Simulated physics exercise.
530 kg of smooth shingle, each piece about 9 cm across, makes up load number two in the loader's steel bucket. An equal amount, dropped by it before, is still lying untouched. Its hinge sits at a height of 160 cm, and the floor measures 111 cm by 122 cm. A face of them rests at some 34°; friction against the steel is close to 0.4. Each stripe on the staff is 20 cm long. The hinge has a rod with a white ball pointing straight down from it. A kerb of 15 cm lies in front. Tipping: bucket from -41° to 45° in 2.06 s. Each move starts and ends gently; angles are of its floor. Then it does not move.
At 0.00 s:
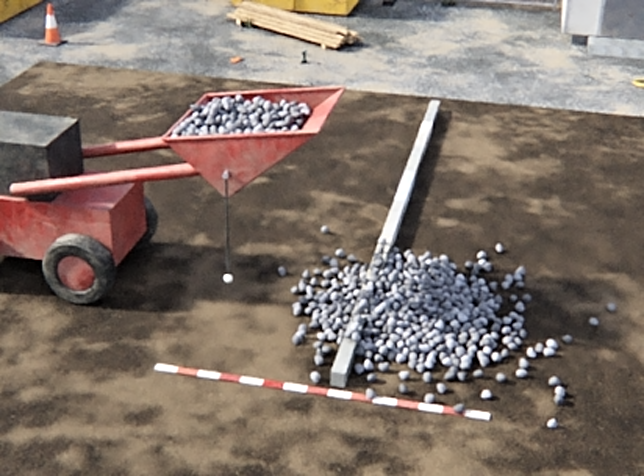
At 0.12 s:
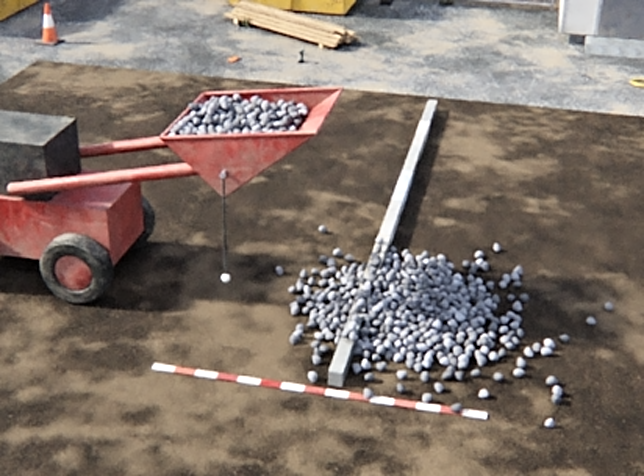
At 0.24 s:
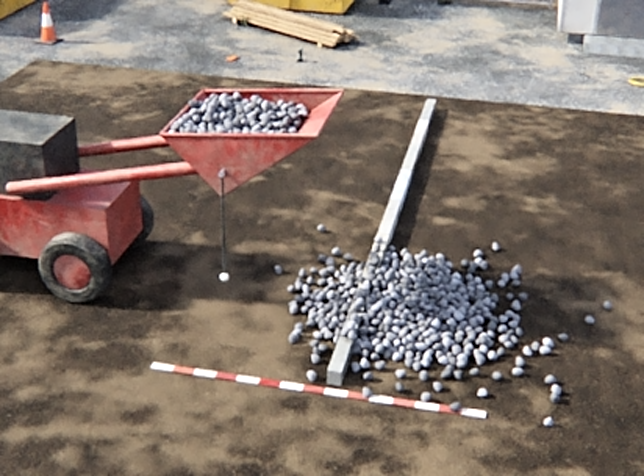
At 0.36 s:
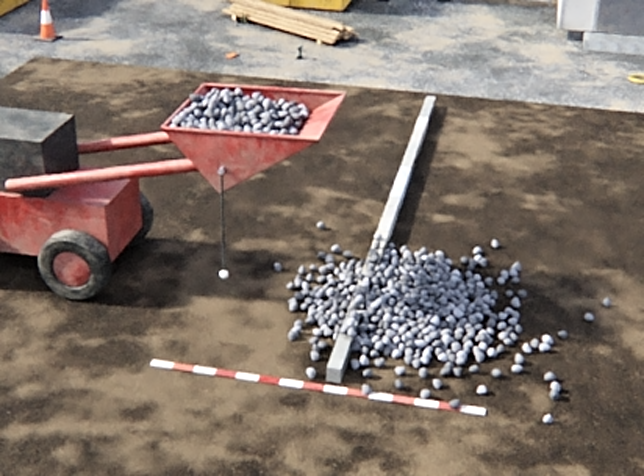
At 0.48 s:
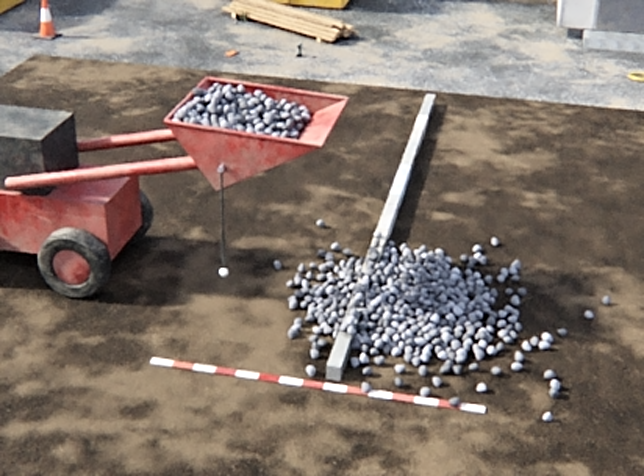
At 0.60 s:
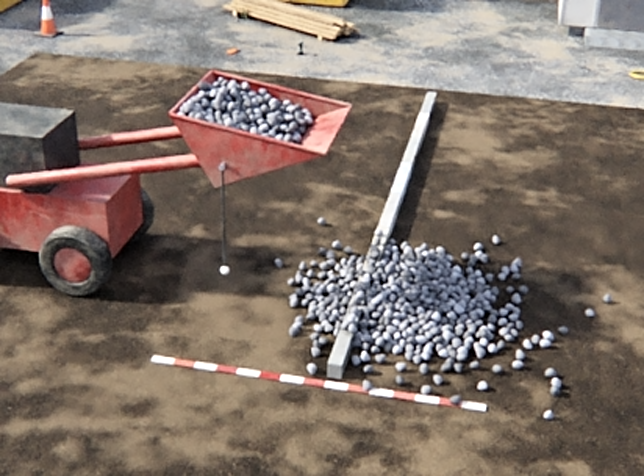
A red loader on the left holds a raised bucket of grey stones over bare brown ground, seen from above in daylight. To the right, a similar pile lies across a long pale kerb, with a red-and-white staff in front and an orange cone, planks and gravel behind. The bucket slowly tilts its front lip downward and the stones inside shift slightly, while the view drifts very slightly.
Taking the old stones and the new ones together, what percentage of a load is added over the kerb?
About 30 per cent.
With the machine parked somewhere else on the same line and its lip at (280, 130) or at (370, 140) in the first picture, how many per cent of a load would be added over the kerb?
I'd guess close to 5 per cent first and close to 95 per cent second.
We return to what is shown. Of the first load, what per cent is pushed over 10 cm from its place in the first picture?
Close to 10 in a hundred of them.
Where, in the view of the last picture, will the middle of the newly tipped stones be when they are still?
In the last view, somewhere near (343, 285).
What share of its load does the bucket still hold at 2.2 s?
Around 10 per cent of the load is still inside.
After 1.5 s the floor is at 31°; in per cent of one load, 96 in the bucket, 24 on this side of the kerb, 79 over the kerb; the foremost stones are at (593, 350).
After 2.2 s the floor is at 45°; in per cent of one load, 12 in the bucket, 95 on this side of the kerb, 92 over the kerb; the foremost stones are at (593, 350).
After 2.5 s the floor is at 45°; in per cent of one load, 0 in the bucket, 94 on this side of the kerb, 105 over the kerb; the foremost stones are at (593, 350).
After 5.3 s the floor is at 45°; in per cent of one load, 0 in the bucket, 91 on this side of the kerb, 109 over the kerb; the foremost stones are at (593, 350). Net gain over the kerb, 30.
